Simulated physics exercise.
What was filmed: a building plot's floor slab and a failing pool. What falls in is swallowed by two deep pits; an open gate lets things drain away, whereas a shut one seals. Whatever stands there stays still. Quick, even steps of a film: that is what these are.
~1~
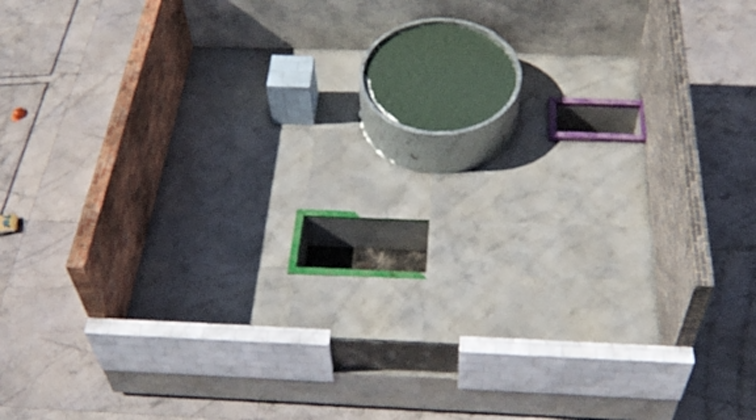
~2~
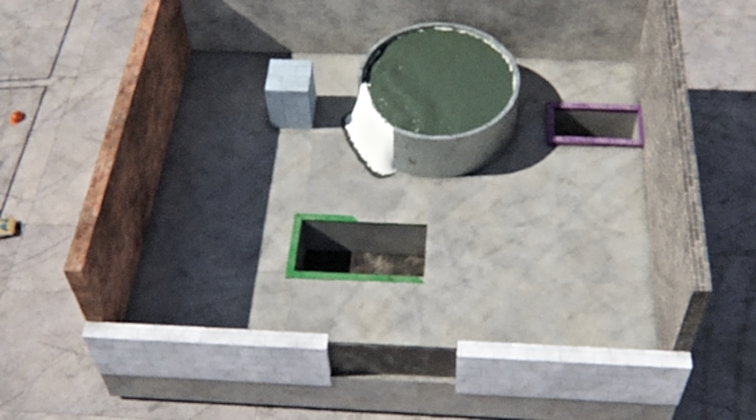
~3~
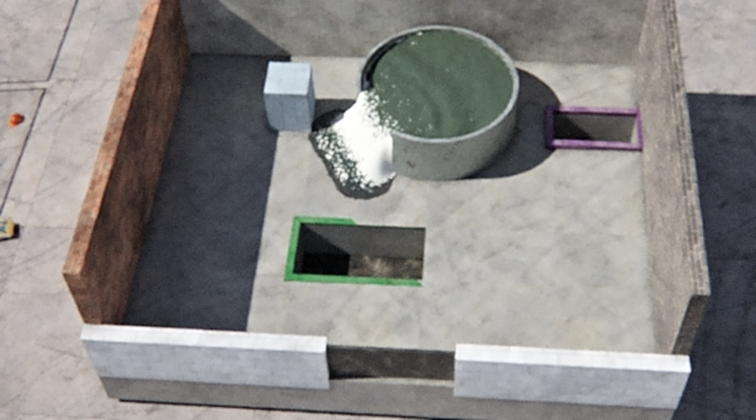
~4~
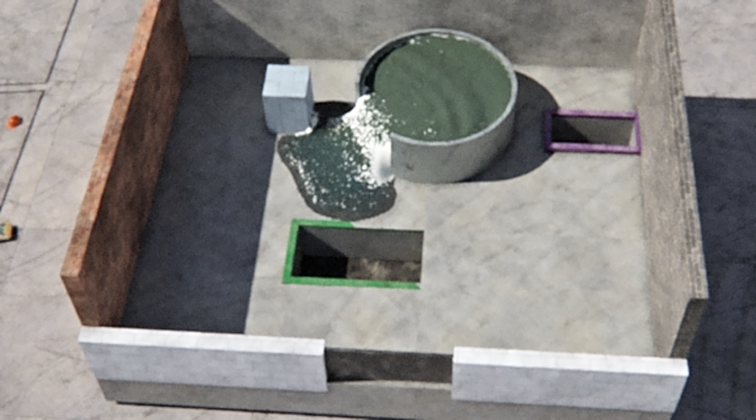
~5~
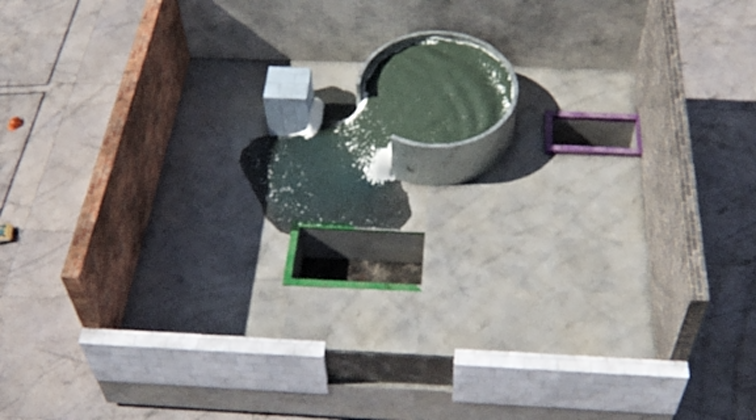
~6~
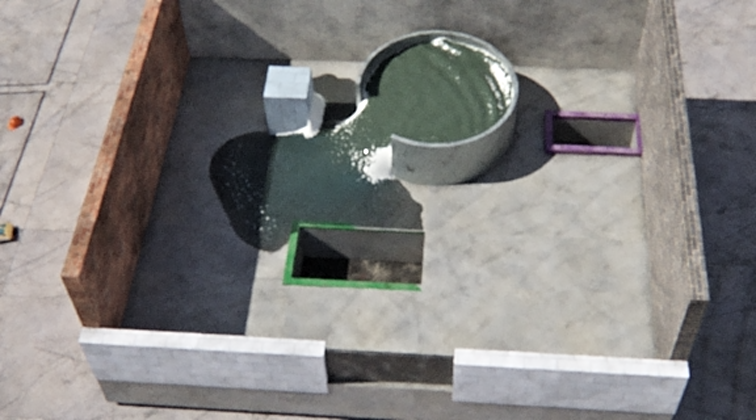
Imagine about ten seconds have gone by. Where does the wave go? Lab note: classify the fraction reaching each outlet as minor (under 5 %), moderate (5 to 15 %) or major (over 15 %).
Fractions by outlet: Gate minor; green pit major; purple pit minor.
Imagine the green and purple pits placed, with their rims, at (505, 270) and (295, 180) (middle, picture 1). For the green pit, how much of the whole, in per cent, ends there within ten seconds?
Green: About 4 %.
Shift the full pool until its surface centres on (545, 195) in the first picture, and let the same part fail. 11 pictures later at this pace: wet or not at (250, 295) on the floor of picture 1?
That spot would be swamped.
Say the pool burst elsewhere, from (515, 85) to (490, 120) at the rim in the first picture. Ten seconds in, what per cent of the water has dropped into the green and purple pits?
Result - green: 14 %; purple: 8 %.
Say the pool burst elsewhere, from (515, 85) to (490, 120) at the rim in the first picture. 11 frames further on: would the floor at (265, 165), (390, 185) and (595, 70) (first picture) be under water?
Point 1: Unwetted; point 2: Unwetted; point 3: Unwetted.
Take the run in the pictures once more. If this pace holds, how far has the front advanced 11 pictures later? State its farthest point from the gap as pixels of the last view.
The flood front should get to about (113, 358).
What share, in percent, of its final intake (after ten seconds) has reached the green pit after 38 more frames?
Some 70 per cent.
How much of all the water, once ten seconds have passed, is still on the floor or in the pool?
It comes to roughly 74 per cent.
A moment on, water covers 30 % of the floor; the gate 0 %, the green pit 4 %, the purple pit 0 %.
Next, water covers 40 % of the floor; the gate 0 %, the green pit 7 %, the purple pit 0 %.
Then, water covers 55 % of the floor; the gate 0 %, the green pit 11 %, the purple pit 0 %.
Later, water covers 75 % of the floor; the gate 0 %, the green pit 18 %, the purple pit 0 %.
In the end, water covers 90 % of the floor; the gate 0 %, the green pit 26 %, the purple pit 0 %.
